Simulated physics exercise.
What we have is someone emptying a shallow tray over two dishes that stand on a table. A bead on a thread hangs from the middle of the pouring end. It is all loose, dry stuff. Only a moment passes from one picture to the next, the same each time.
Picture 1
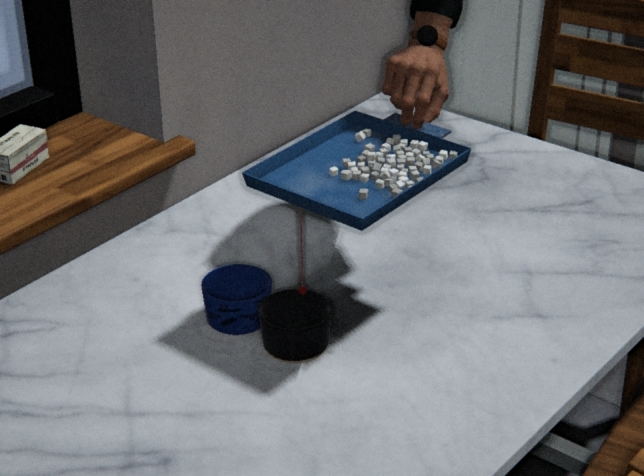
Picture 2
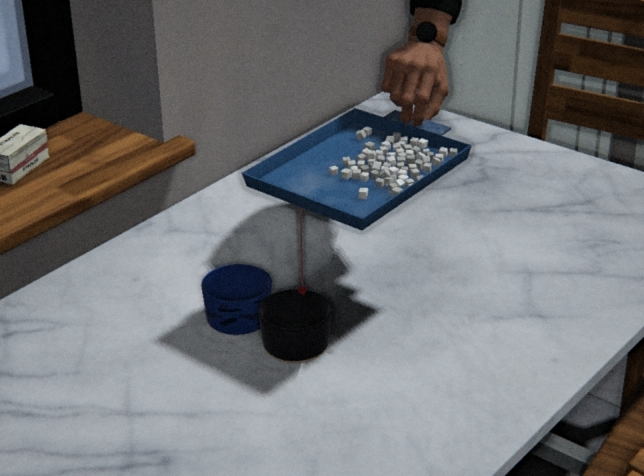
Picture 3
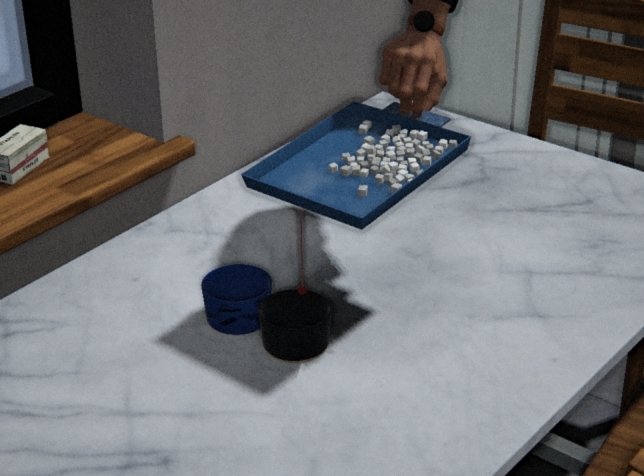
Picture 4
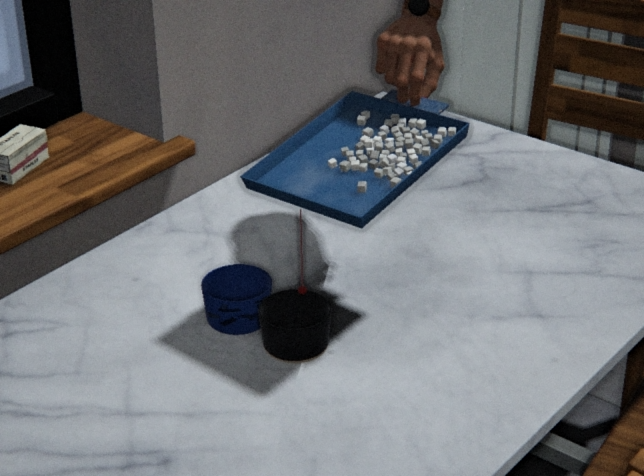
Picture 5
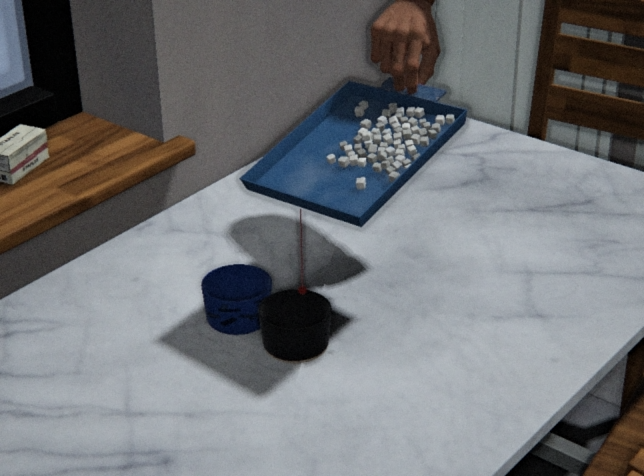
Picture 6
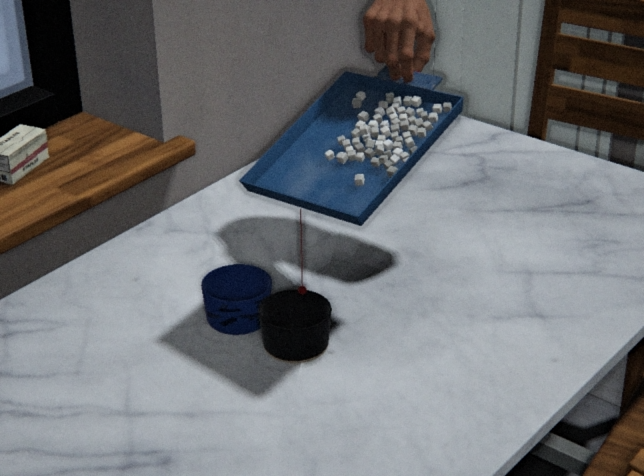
Blue tray of small white cubes slowly tilting as a hand raises its far end, above blue and black dishes on marble.
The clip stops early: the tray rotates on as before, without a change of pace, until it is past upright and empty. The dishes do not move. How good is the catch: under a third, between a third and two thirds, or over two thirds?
In the dishes lies between a third and two thirds of it.
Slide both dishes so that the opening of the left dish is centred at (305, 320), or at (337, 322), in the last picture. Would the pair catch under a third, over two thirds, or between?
The first try: Under a third. The second: Below one third.
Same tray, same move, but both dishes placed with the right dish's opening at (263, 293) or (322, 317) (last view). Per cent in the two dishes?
In turn 40 and 40 in a hundred.
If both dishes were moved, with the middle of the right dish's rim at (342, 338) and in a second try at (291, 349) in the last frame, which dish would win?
The first try: The left dish. The second: The left-hand dish.
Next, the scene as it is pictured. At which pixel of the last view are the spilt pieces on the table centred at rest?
Close to (206, 381).
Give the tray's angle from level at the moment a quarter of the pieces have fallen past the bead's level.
At about 85°.
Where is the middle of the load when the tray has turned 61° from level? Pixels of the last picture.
Roughly at (292, 188).
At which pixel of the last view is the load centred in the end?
At about (240, 334).
Soon after the last picture, tray tipped steeply; nearly all on the tray; a small part in the air.
A little later, tray tipped right over; about two thirds on the tray; a stray few in the right dish; a small part in the left dish; about a quarter outside both.
Later still, tray tipped past a quarter turn; about a quarter in the right dish; about a third in the left dish; about half outside both; a stray few in the air.
At rest, tray tipped past a quarter turn; about a quarter in the right dish; about a third in the left dish; about half outside both.
